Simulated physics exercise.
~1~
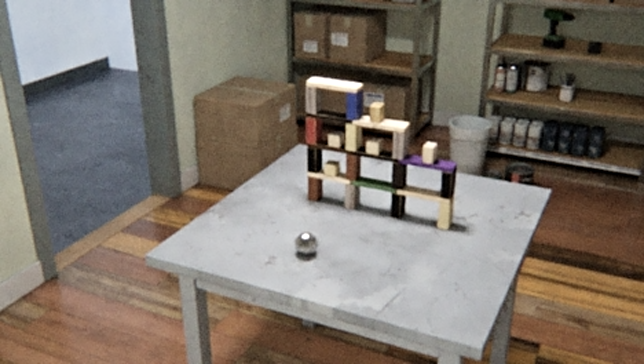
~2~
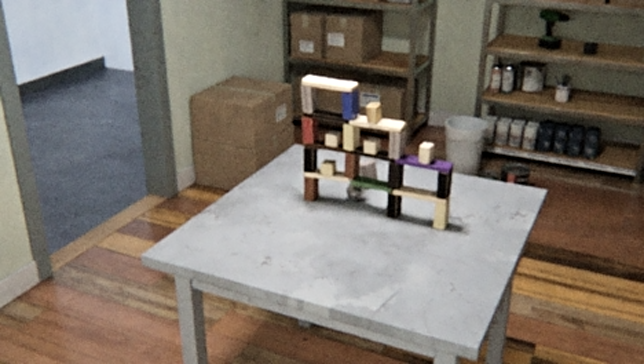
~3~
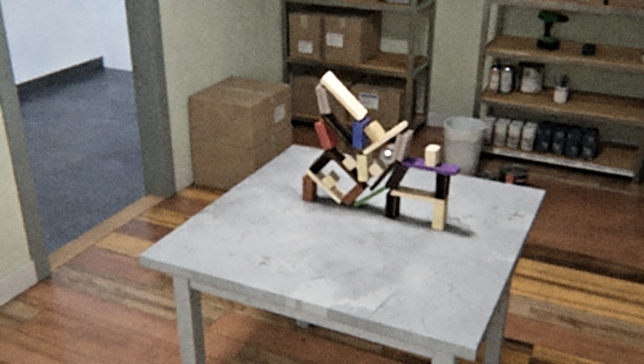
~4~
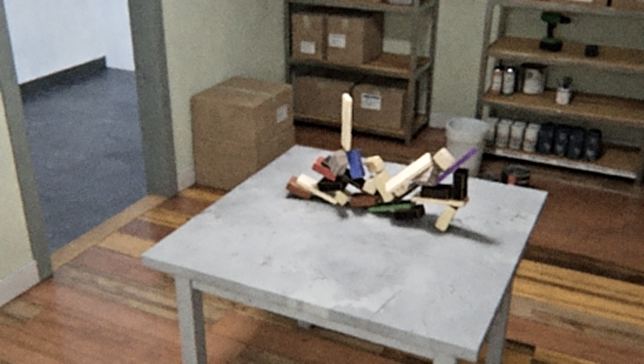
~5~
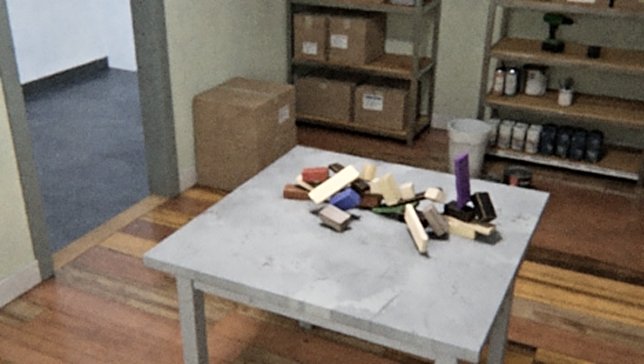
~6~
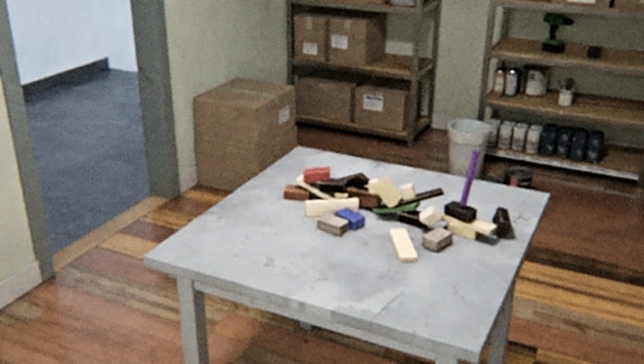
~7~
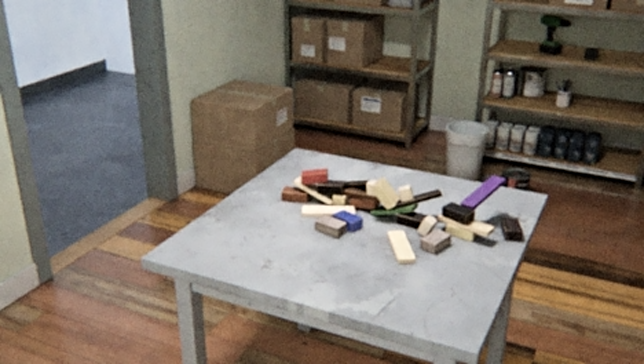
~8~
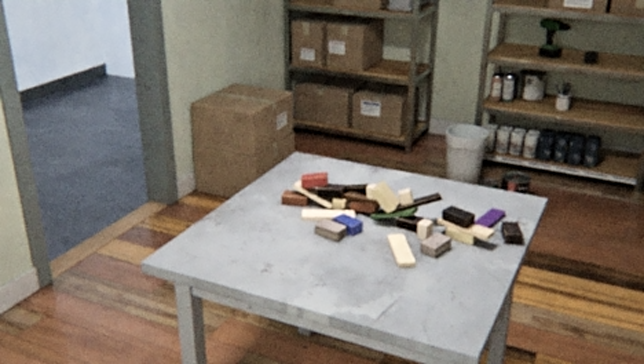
A small tower of wooden blocks and planks collapsed on a gray table after a shiny metal ball rolled into it, its pieces tumbling into a scattered heap, with the purple plank standing upright briefly before it toppled and lay flat too.
